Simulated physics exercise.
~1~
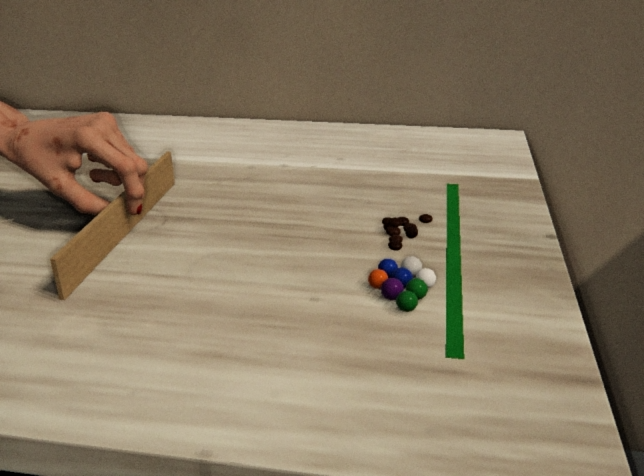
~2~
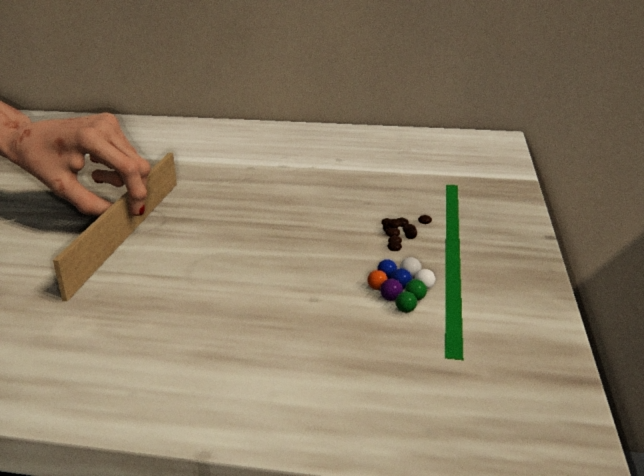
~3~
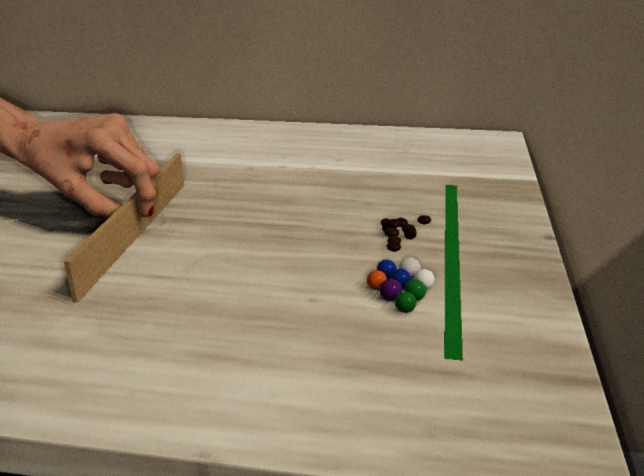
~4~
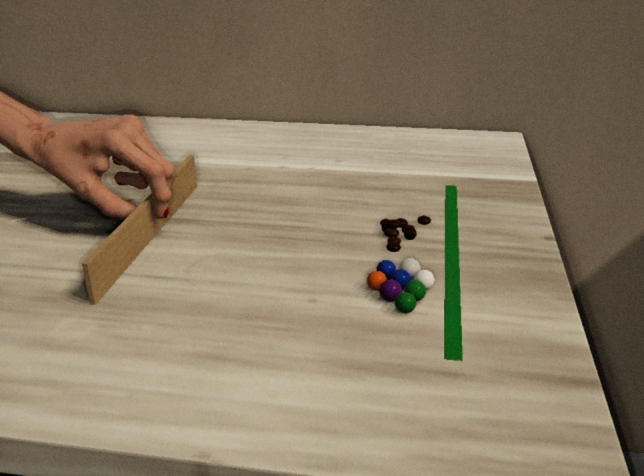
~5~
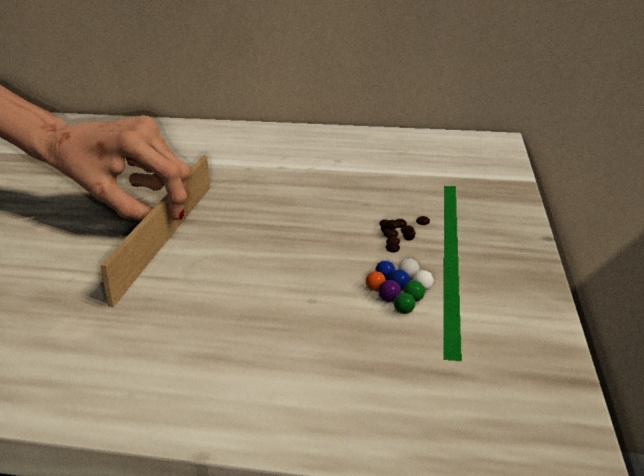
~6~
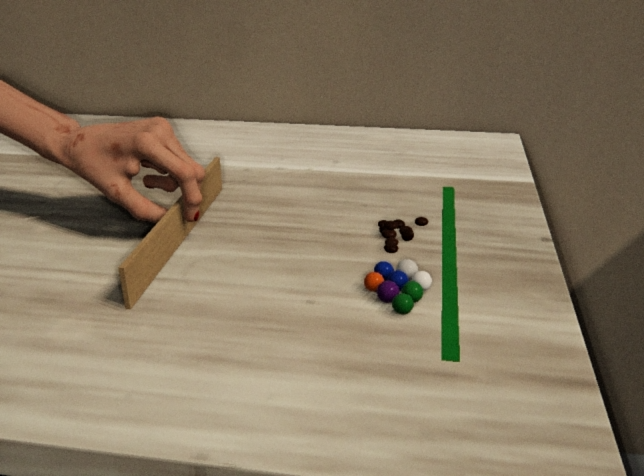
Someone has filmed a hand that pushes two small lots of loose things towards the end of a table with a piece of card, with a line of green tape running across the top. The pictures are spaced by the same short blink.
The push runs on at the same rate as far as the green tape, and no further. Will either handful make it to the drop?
The nearer handful does, and some goes over; the farther handful does not reach it.
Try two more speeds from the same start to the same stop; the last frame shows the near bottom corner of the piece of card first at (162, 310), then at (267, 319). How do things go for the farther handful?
So, at the first spot it all remains in place and at the second spot it is partly lost below.
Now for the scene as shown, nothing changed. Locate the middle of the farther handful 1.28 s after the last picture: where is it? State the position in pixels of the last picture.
Roughly (472, 239).
Then, 0.49 s after the last picture, piece of card still moving, near (321, 212); nearer handful all on the table, its front near (422, 281); farther handful all on the table, its front near (421, 221).
Then, 1.00 s after the last picture, piece of card stopped at the green tape; nearer handful all on the table, its front near (522, 279); farther handful all on the table, its front near (488, 245).
Then, 1.28 s after the last picture, piece of card stopped at the green tape; nearer handful a small part over the edge; farther handful all on the table, its front near (490, 245).
At rest, piece of card stopped at the green tape; nearer handful all over the edge; farther handful all on the table, its front near (490, 245).
